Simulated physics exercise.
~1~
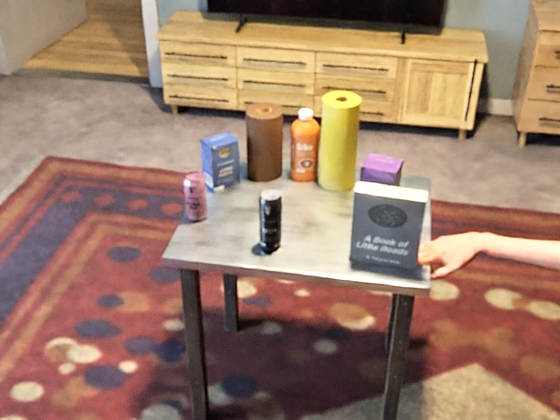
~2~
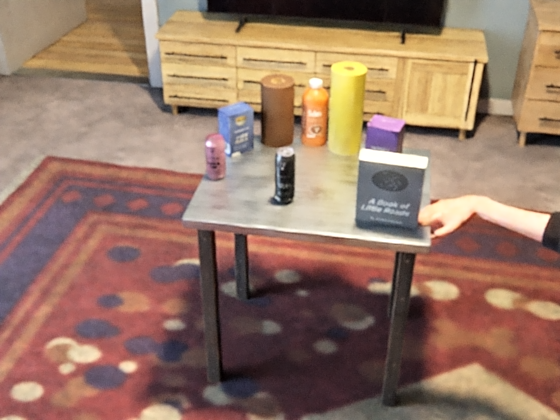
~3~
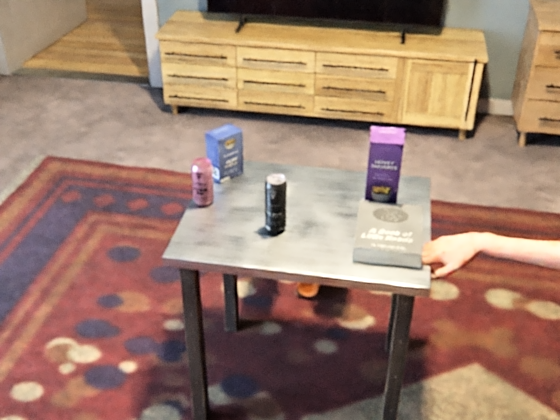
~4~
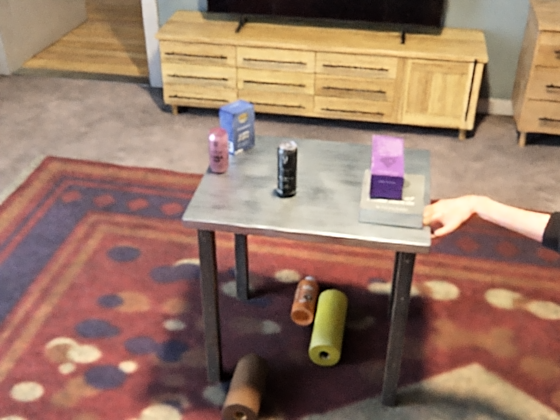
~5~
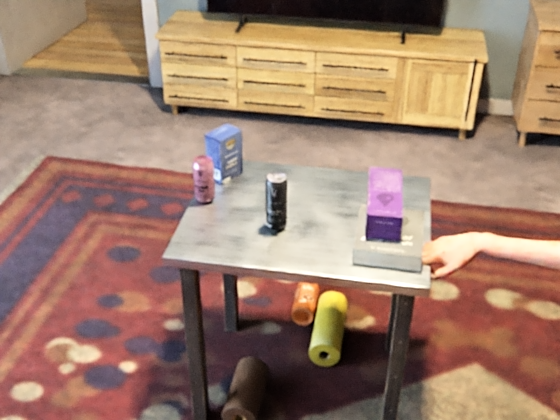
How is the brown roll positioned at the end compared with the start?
At the start the brown roll stands upright on the table, but at the end it lies on its side on the rug below.
